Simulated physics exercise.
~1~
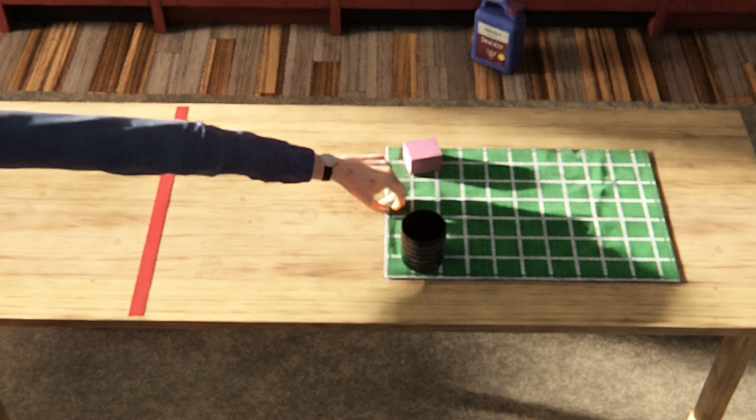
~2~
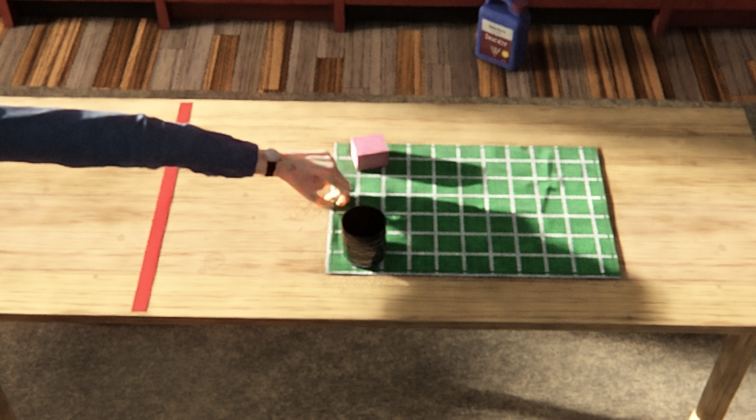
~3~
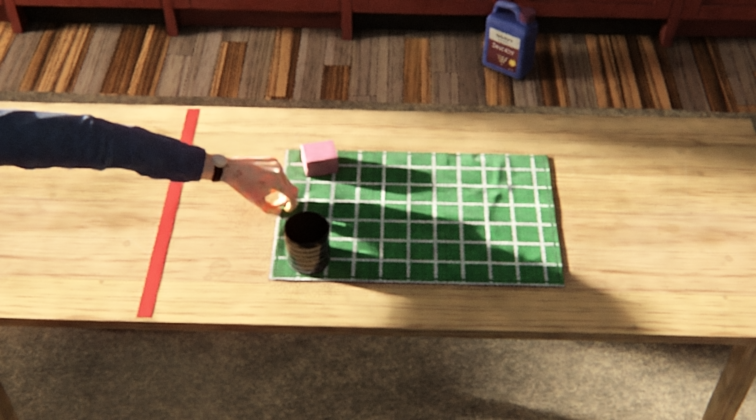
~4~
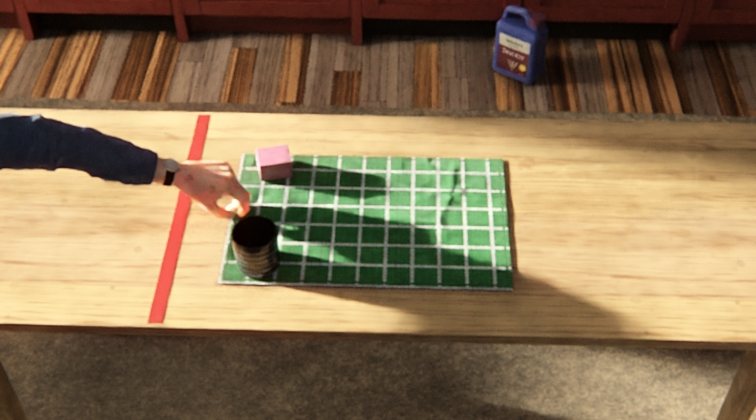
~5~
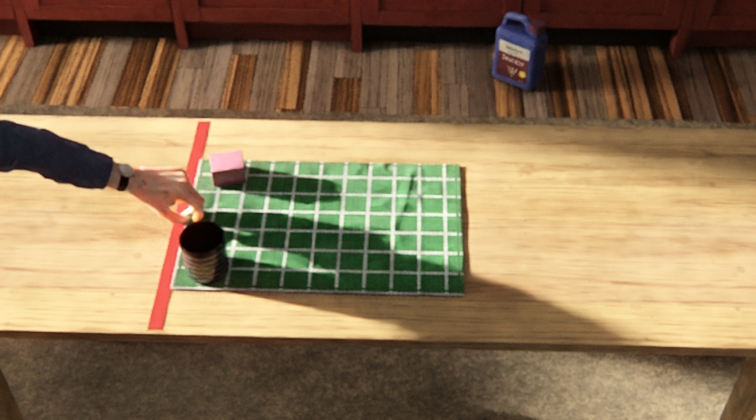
At first, a hand in a dark blue sleeve grips the left edge of a green checked cloth on a wooden table, with a black mug near its front left corner and a pink block near the back left one. The hand draws the cloth steadily left, toward a strip of red tape across the tabletop. The mug and the block ride along, holding their places on the fabric. The gap to the tape keeps shrinking as the arm withdraws. In the end, the cloth's left edge reaches the tape, with the mug still upright and the block still aboard.
